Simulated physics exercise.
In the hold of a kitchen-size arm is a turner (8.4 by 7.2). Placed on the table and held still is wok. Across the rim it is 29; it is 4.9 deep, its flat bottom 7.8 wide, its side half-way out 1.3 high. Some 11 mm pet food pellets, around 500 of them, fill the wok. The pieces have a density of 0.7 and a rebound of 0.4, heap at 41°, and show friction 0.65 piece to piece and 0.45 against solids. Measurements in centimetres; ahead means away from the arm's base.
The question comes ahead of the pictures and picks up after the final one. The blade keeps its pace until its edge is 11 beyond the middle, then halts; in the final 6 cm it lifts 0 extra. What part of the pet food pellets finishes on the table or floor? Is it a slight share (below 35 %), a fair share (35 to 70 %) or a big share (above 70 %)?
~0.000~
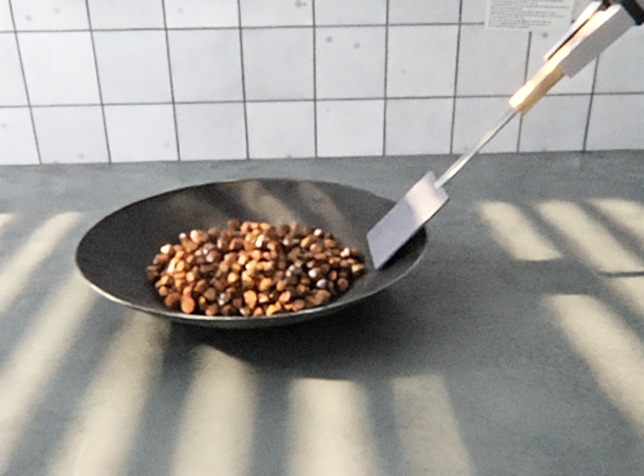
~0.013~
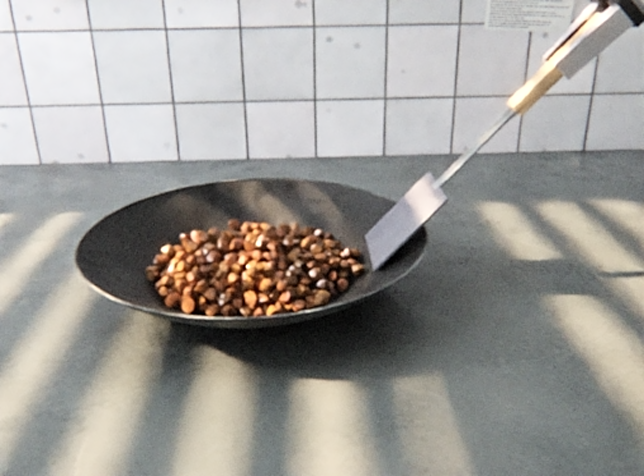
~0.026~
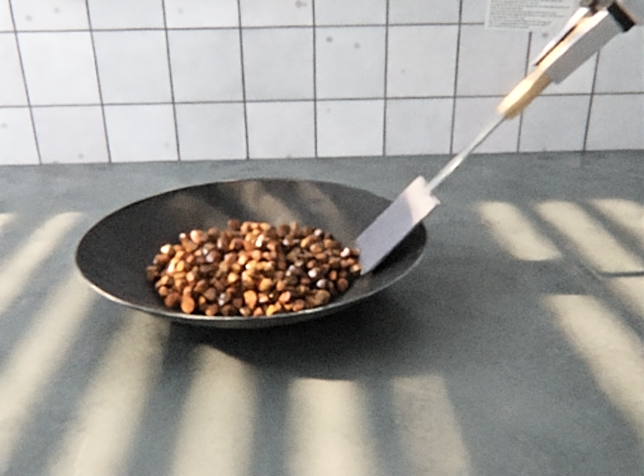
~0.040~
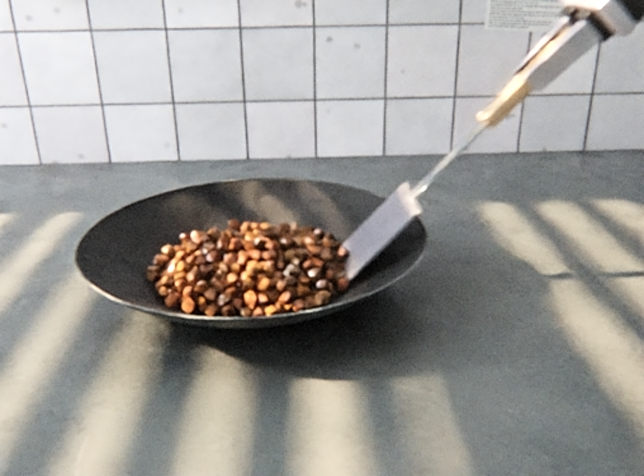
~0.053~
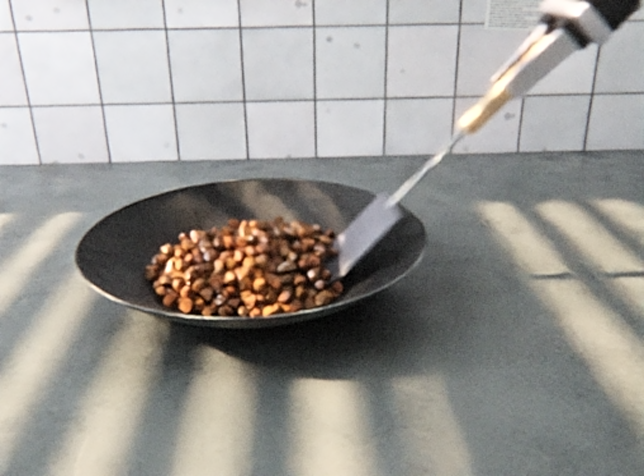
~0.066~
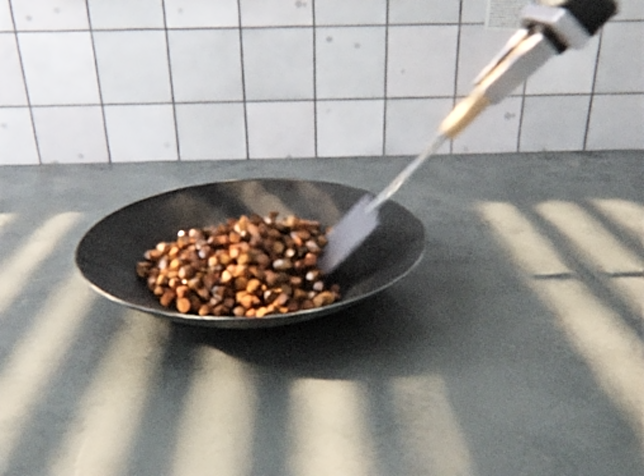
It is a fair share.
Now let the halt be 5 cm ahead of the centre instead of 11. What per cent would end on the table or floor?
My guess would be around 10 per cent.
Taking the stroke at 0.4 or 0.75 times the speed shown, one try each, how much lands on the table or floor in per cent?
Roughly 30 per cent on the first try and 40 per cent on the second.
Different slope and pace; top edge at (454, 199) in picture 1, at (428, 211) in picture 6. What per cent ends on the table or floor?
Off the vessel, on the table or floor: Some 25 percent.
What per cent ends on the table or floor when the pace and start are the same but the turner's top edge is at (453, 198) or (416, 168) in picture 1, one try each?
First try roughly 40 percent, second try roughly 45 percent.
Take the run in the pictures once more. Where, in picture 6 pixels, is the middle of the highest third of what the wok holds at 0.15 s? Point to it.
Near (169, 238).
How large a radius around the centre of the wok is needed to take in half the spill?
32 cm.
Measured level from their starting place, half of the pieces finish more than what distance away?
The value is roughly 7 cm.
After 0.11 s, sloping 47°, highest piece 7 above the table; 499 in the wok.
After 0.15 s, sloping 47°, highest piece 8 above the table; 499 in the wok.
After 0.37 s, sloping 47°, highest piece 7 above the table; 286 in the wok, 163 on the table or floor, 50 on the blade or in flight.
After 1.42 s, sloping 47°, highest piece 6 above the table; 286 in the wok, 213 on the table or floor.
In the end, 286 in the wok, 213 on the table or floor. That is 43 % on the table or floor.
